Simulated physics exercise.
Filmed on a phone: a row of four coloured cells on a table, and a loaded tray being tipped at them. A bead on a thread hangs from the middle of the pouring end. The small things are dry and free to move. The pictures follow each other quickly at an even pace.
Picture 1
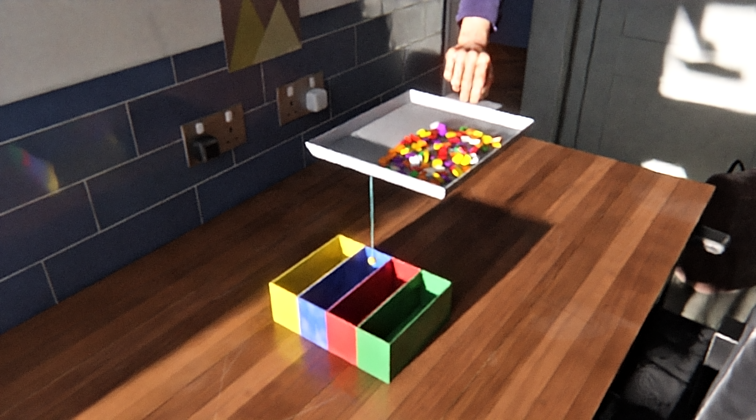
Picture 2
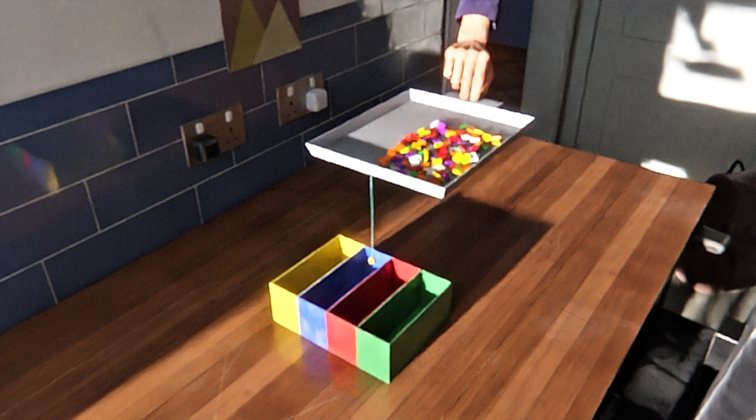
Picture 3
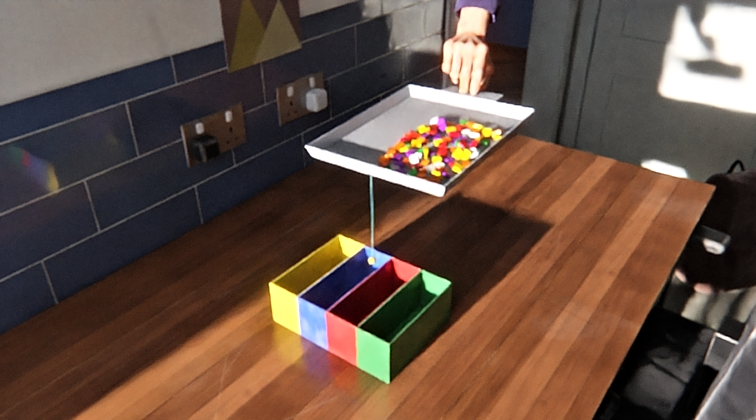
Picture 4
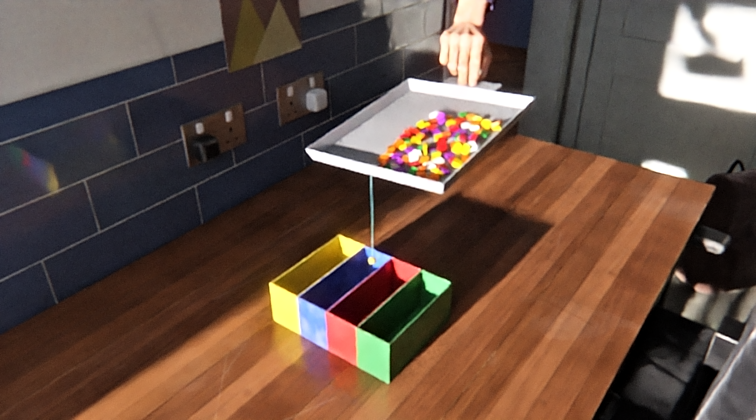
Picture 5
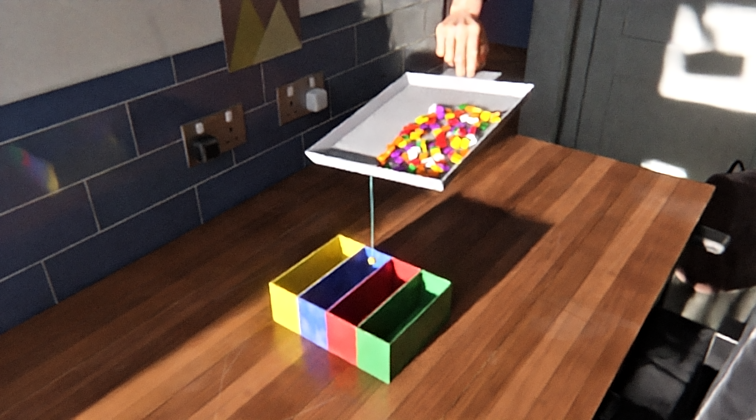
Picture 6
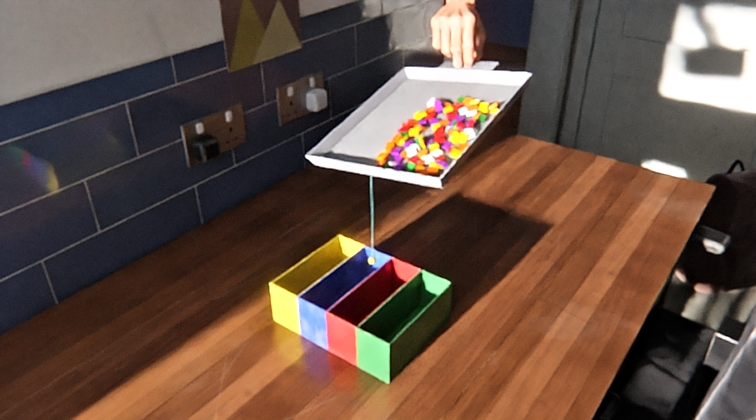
A hand slowly tilts a tray of colourful pieces above four coloured cells.
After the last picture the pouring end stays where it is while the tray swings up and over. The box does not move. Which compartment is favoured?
The yellow one ends fullest.
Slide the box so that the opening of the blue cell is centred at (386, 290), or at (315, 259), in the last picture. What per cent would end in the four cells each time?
Near 0 % and 100 %.
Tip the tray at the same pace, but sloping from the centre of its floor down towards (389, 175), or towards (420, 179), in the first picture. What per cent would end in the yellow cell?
About 0 and 0 per cent.
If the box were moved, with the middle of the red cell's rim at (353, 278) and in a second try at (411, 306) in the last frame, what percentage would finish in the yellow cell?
In turn 30 and 10 in a hundred.
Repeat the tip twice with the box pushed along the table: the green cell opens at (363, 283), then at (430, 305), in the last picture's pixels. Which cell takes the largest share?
One: That blue cell. Two: The cell in yellow.
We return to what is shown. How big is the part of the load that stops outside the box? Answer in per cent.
Close to 20 per cent.
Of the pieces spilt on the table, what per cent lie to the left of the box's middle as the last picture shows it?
Close to 100 per cent.
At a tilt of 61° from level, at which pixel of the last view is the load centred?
At about (349, 160).
Just after the last frame, tray tipped steeply; almost all on the tray; just a few falling or outside the box.
A moment on, tray tipped right over; roughly a quarter on the tray; roughly a third in the yellow cell; about a tenth in the blue cell; roughly a third falling or outside the box.
Further on, tray tipped past a quarter turn; the larger part in the yellow cell; about a tenth in the blue cell; roughly a quarter falling or outside the box.
When it is over, tray tipped past a quarter turn; the larger part in the yellow cell; about a tenth in the blue cell; not one in the green cell; not one in the red cell; roughly a quarter outside the box.
